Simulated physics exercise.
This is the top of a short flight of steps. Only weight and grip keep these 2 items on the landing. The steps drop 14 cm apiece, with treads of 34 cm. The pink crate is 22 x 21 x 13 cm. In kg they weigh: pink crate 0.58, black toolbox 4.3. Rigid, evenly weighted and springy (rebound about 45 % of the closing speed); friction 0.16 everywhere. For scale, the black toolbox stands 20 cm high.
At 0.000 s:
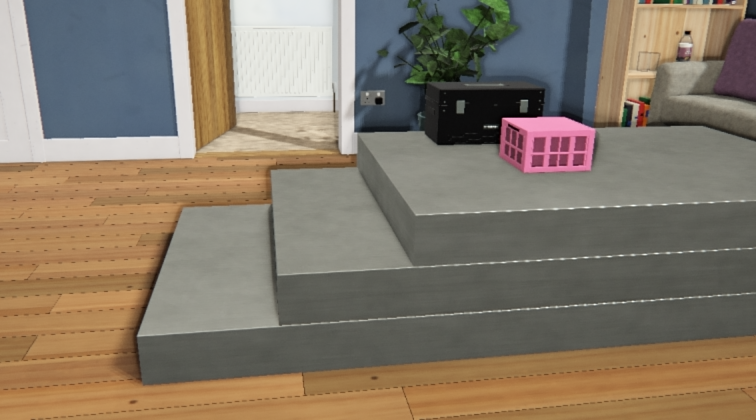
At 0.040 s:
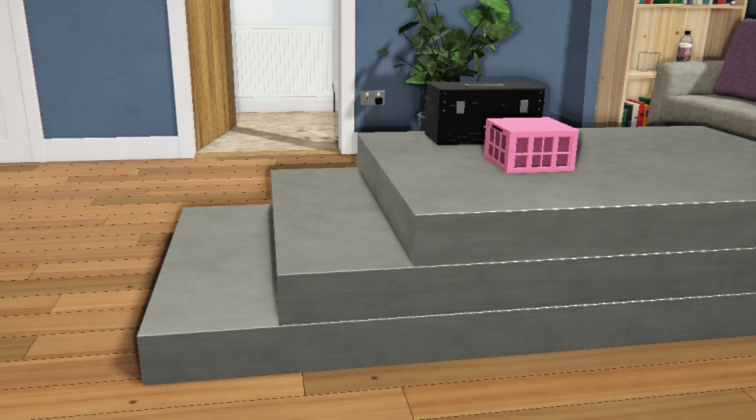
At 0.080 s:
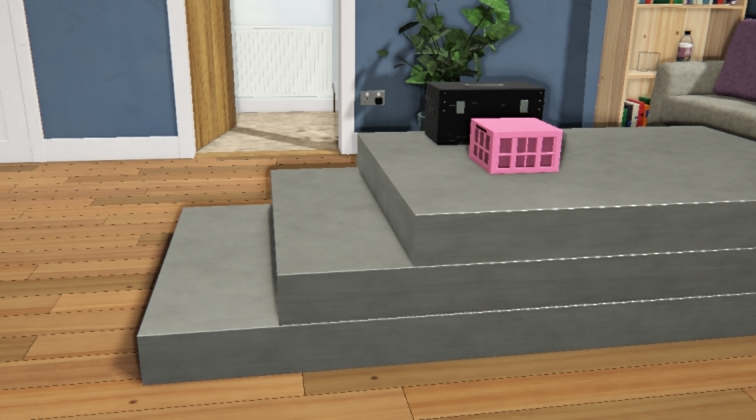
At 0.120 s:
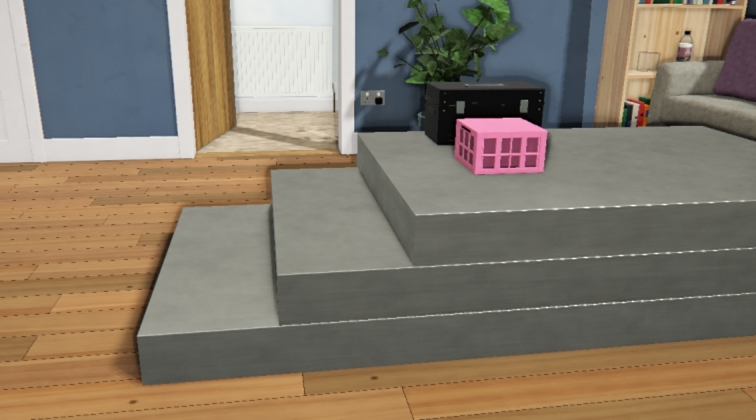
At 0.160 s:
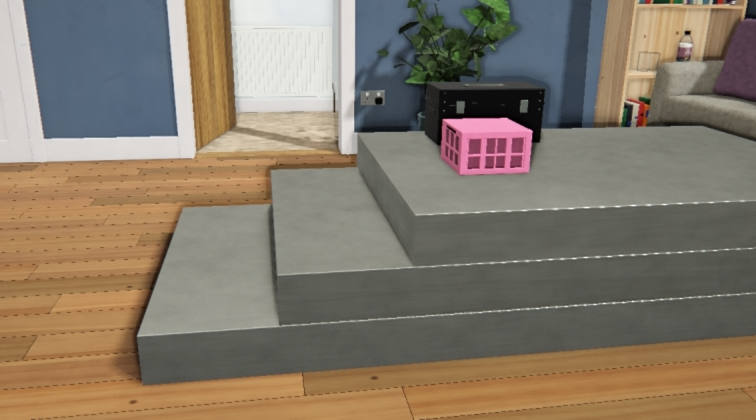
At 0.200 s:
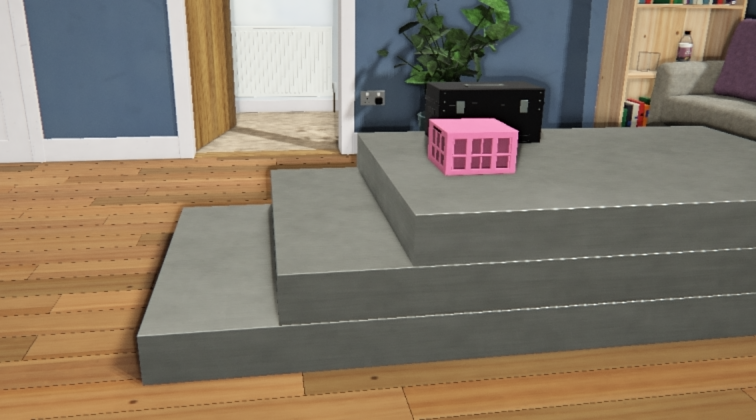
In a room with wooden floorboards, a pink crate slid steadily to the left along the top of some grey steps, passing in front of a black toolbox that stayed still near a leafy plant.
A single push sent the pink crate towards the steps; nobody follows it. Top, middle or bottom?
It ends partway down.
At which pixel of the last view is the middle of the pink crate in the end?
Near (304, 180).
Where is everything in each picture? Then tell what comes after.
In the first picture, 53 cm to the first step; pink crate (545, 144); black toolbox (483, 112).
In the second picture, 48 cm to the first step; pink crate (529, 144); black toolbox (483, 112).
In the third picture, 42 cm to the first step; pink crate (513, 145); black toolbox (483, 112).
In the fourth picture, 37 cm to the first step; pink crate (498, 145); black toolbox (483, 112).
In the fifth picture, 33 cm to the first step; pink crate (484, 145); black toolbox (483, 112).
In the sixth picture, 28 cm to the first step; pink crate (471, 146); black toolbox (483, 112).
By 0.30 s, 18 cm to the first step; pink crate near (440, 146).
By 0.50 s, 3 cm to the first step; pink crate near (391, 147).
By 0.80 s, 12 cm past the top edge and 7 cm lower; pink crate near (344, 170).
By 1.00 s, 20 cm past the top edge and 9 cm lower; pink crate near (319, 179).
When it is over (1.6 s), 24 cm past the top edge and 10 cm lower; black toolbox within 12 cm of the start. End places, in pixels of the last picture, pink crate near (304, 180).
